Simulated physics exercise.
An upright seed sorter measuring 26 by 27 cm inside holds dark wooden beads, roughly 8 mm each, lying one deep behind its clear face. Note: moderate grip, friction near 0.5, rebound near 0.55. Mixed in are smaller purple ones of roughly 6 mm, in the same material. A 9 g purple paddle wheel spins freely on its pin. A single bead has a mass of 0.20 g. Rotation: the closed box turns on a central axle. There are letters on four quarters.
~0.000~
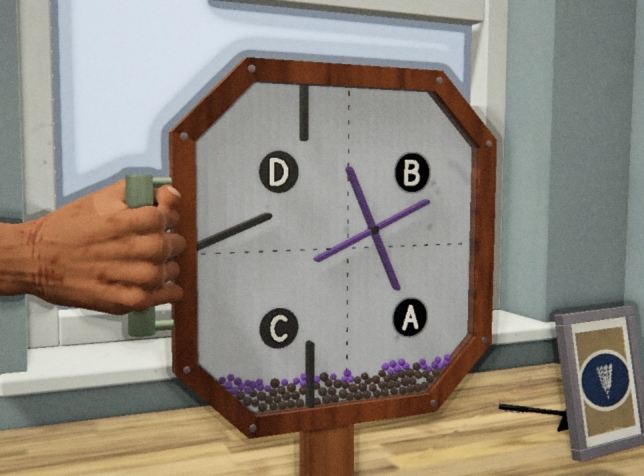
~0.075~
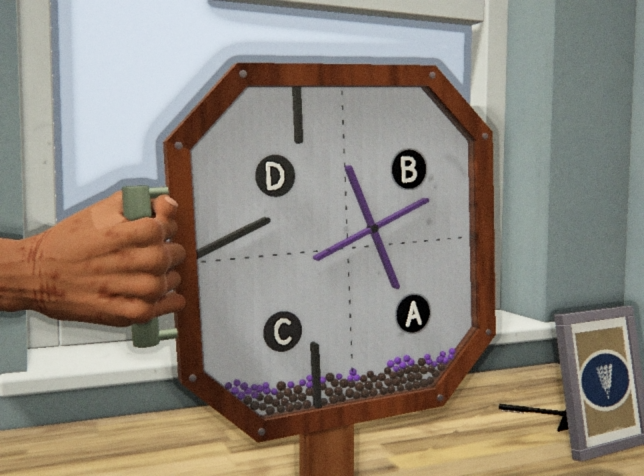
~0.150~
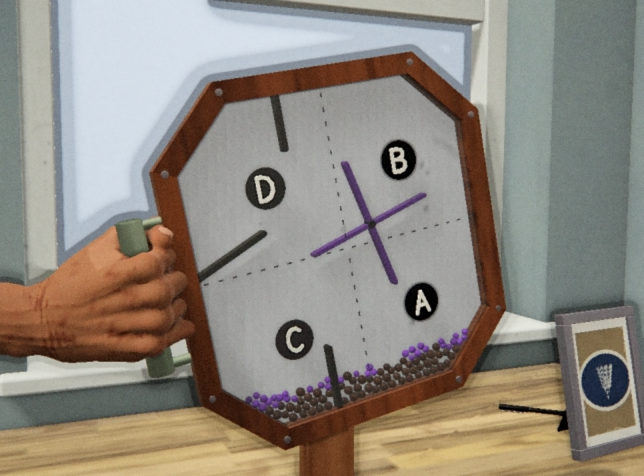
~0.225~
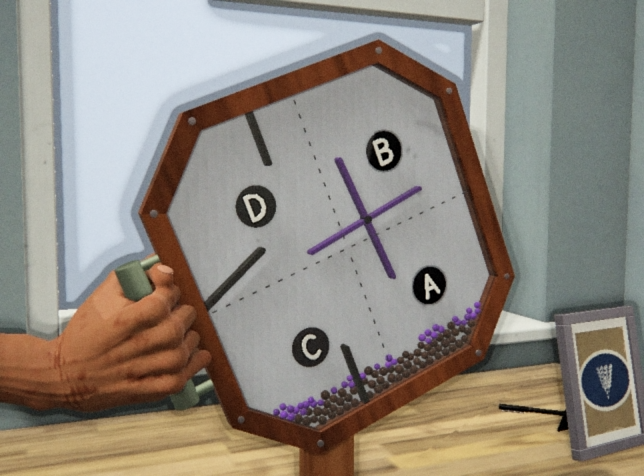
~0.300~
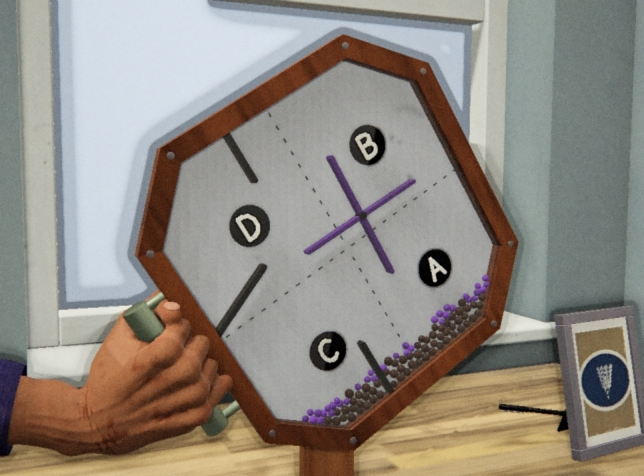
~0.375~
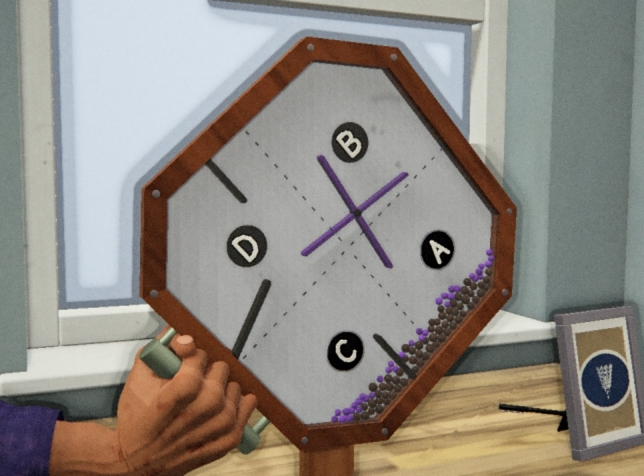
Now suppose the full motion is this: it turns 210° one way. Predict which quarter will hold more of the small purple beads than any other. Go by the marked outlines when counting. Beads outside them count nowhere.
I would say quarter B.
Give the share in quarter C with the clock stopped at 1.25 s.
About 50 percent of the load.
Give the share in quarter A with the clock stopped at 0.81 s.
15 per cent.
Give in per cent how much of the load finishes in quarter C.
Something like 0 per cent finishes there.
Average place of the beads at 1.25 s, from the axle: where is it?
Offset approx. 9 cm right, 4 cm below.
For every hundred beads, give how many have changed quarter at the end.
About 100 percent.
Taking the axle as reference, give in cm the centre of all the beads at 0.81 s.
9 cm right, 4 cm below.
By 0.81 s, it stands 104° anticlockwise; the beads' middle is 9 cm right of and 4 cm below the centre; A 15 %, C 80 %; small ones, A 5 %, C 90 %, D 5 %.
By 1.25 s, it stands 166° anticlockwise; the beads' middle is 9 cm right of and 4 cm below the centre; C 50 %, D 50 %; small ones, C 70 %, D 30 %.
By 1.63 s, it has come round 210° anticlockwise; the beads' middle is 5 cm right of and 7 cm below the centre; B 40 %, D 60 %; small ones, B 50 %, D 50 %.
Settled by 4.7 s, it has come round 210° anticlockwise; A 0 %, B 70 %, C 0 %, D 30 %; small ones, B 85 %, D 15 %.
